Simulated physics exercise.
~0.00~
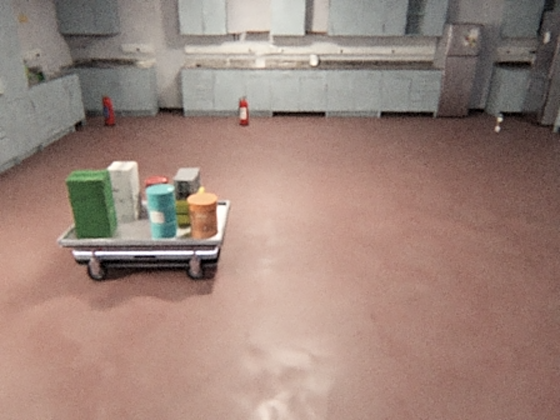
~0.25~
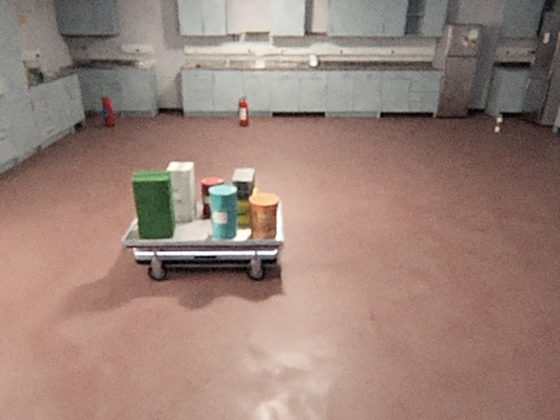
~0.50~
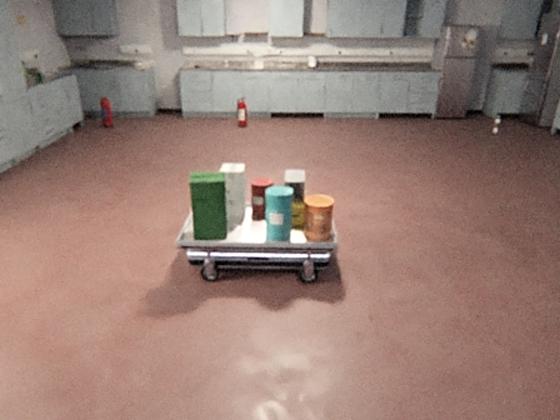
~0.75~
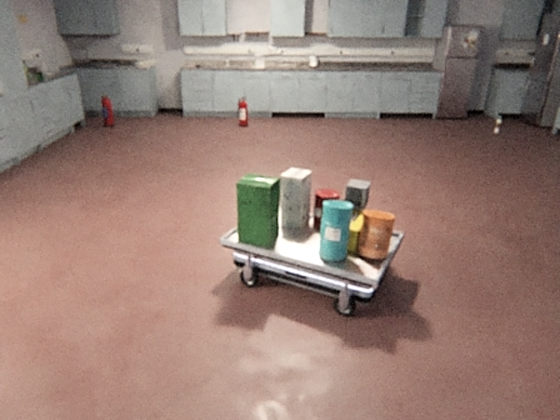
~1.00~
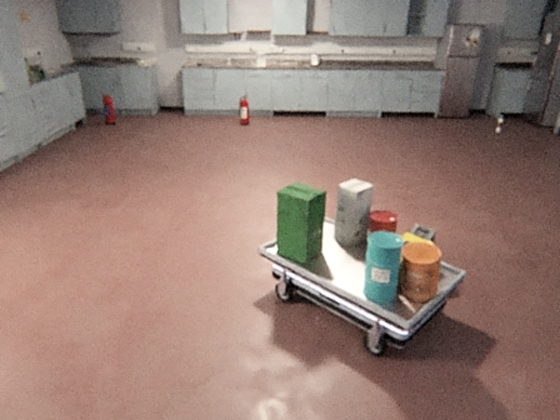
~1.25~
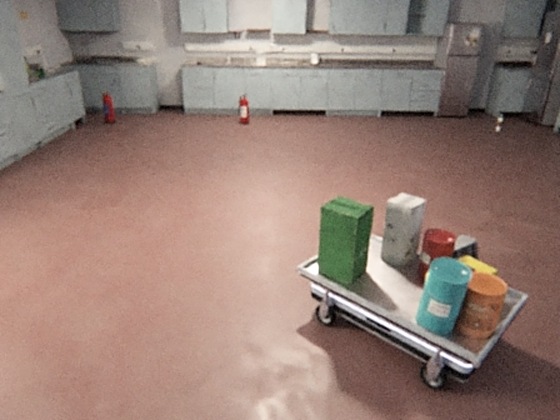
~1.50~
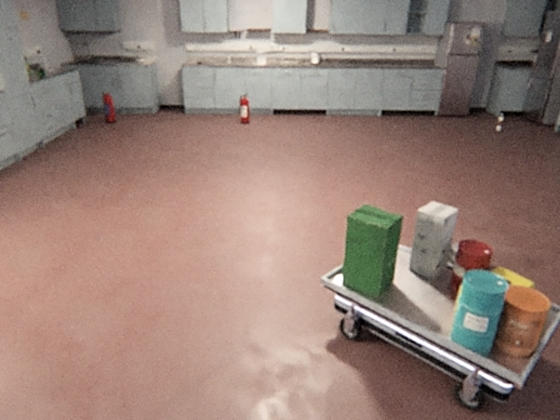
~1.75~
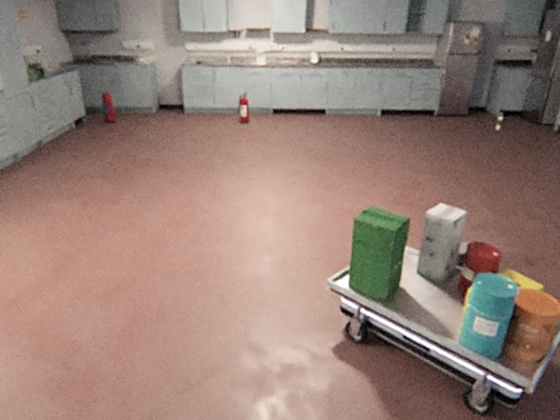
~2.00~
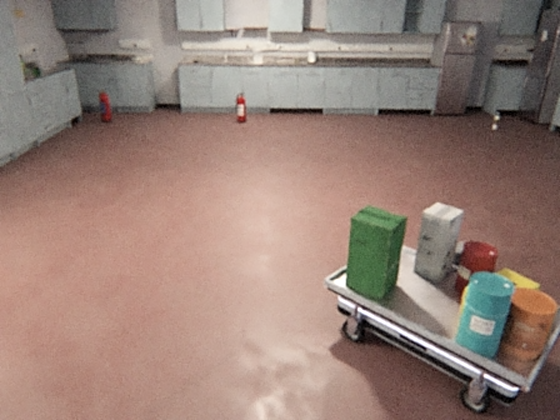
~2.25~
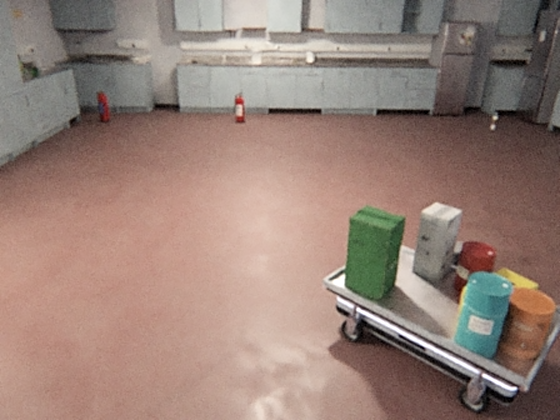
A flat cart carrying boxes and canisters rolling right across a kitchen floor, turning toward the camera and stopping, still loaded.
